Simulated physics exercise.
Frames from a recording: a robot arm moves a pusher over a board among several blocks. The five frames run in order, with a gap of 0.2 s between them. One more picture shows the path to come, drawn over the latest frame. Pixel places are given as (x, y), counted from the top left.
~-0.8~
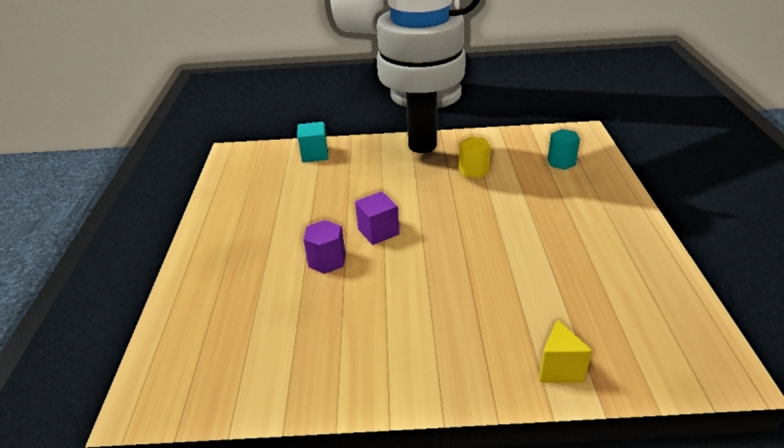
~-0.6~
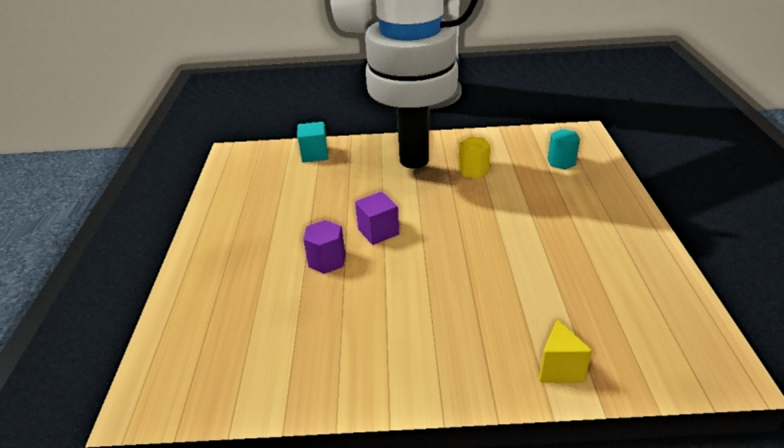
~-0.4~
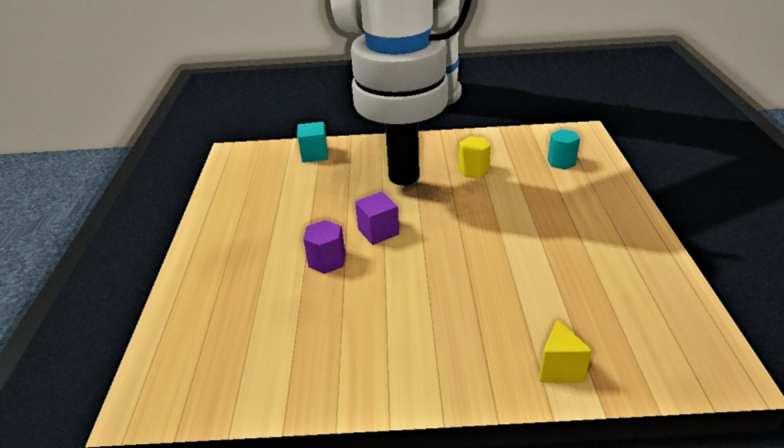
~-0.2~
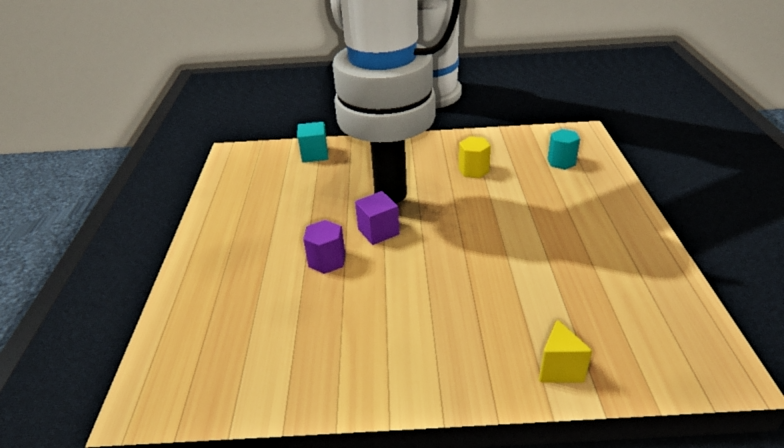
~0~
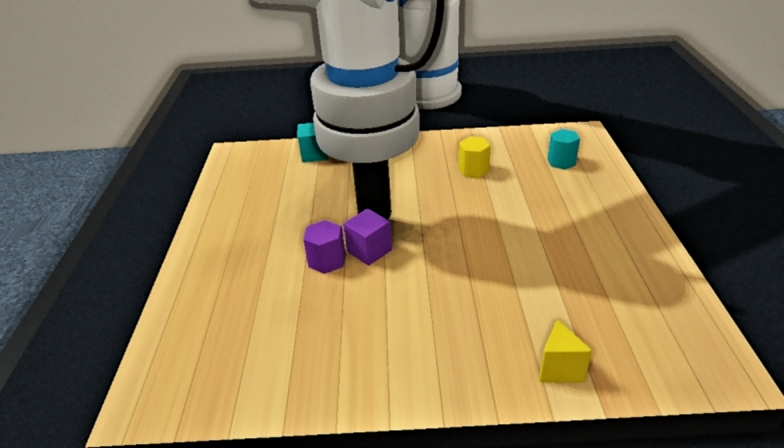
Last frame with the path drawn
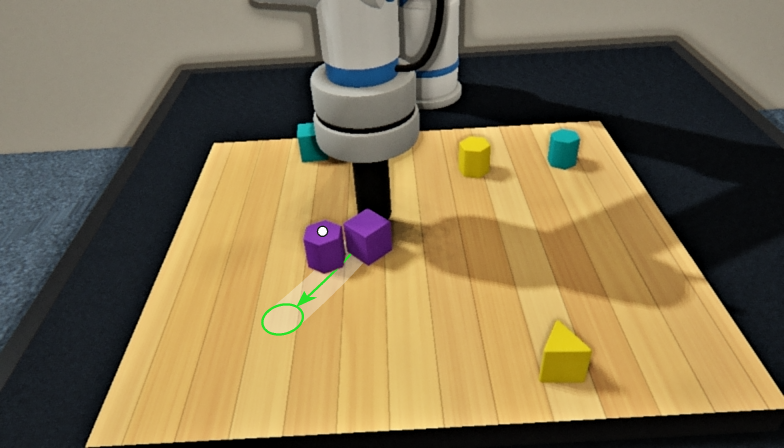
The footage shows a robot arm moving its black pusher toward the viewer and slightly left across a wooden board of colored blocks, then nudging the purple square block a short way closer to the purple six-sided block.
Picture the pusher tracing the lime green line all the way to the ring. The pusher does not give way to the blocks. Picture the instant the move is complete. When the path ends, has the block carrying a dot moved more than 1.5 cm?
Yes, it checks out.
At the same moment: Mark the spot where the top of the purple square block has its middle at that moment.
In the picture, it is at (361, 254).
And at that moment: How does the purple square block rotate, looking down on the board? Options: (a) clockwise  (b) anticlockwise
The correct letter is b.
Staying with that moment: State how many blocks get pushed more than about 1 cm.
I'd put the number at two.
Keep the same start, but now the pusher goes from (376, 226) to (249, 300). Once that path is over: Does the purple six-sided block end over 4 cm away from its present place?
Final answer: Yes.
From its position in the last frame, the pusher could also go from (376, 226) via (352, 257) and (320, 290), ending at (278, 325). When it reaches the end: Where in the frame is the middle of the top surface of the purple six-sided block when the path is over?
I'd expect the centre of its top face to be at (287, 246).
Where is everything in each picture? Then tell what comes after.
In the first frame, pusher tip (423, 147); block tops, purple six-sided block (323, 231); purple square block (376, 203).
In the second frame, pusher (414, 162); blocks unchanged.
In the third frame, pusher (404, 178); blocks unchanged.
In the fourth frame, pusher (391, 196); blocks unchanged.
In the fifth frame, pusher (375, 216); purple six-sided block (323, 231); purple square block (367, 222).
Path on the board, from (376, 226) over (351, 254) and (320, 285) to (283, 319); the dot is on the purple six-sided block.
On the path given first. One third of the way, pusher (349, 244); purple six-sided block (311, 237), turned 20° clockwise; purple square block (362, 246), turned 65° anticlockwise.
Two thirds of the way, pusher (317, 275); purple six-sided block (280, 249), turned 80° clockwise; purple square block (361, 254), turned 100° anticlockwise.
At the end, pusher (280, 308); purple six-sided block (278, 249), turned 90° clockwise; purple square block (361, 254), turned 100° anticlockwise.
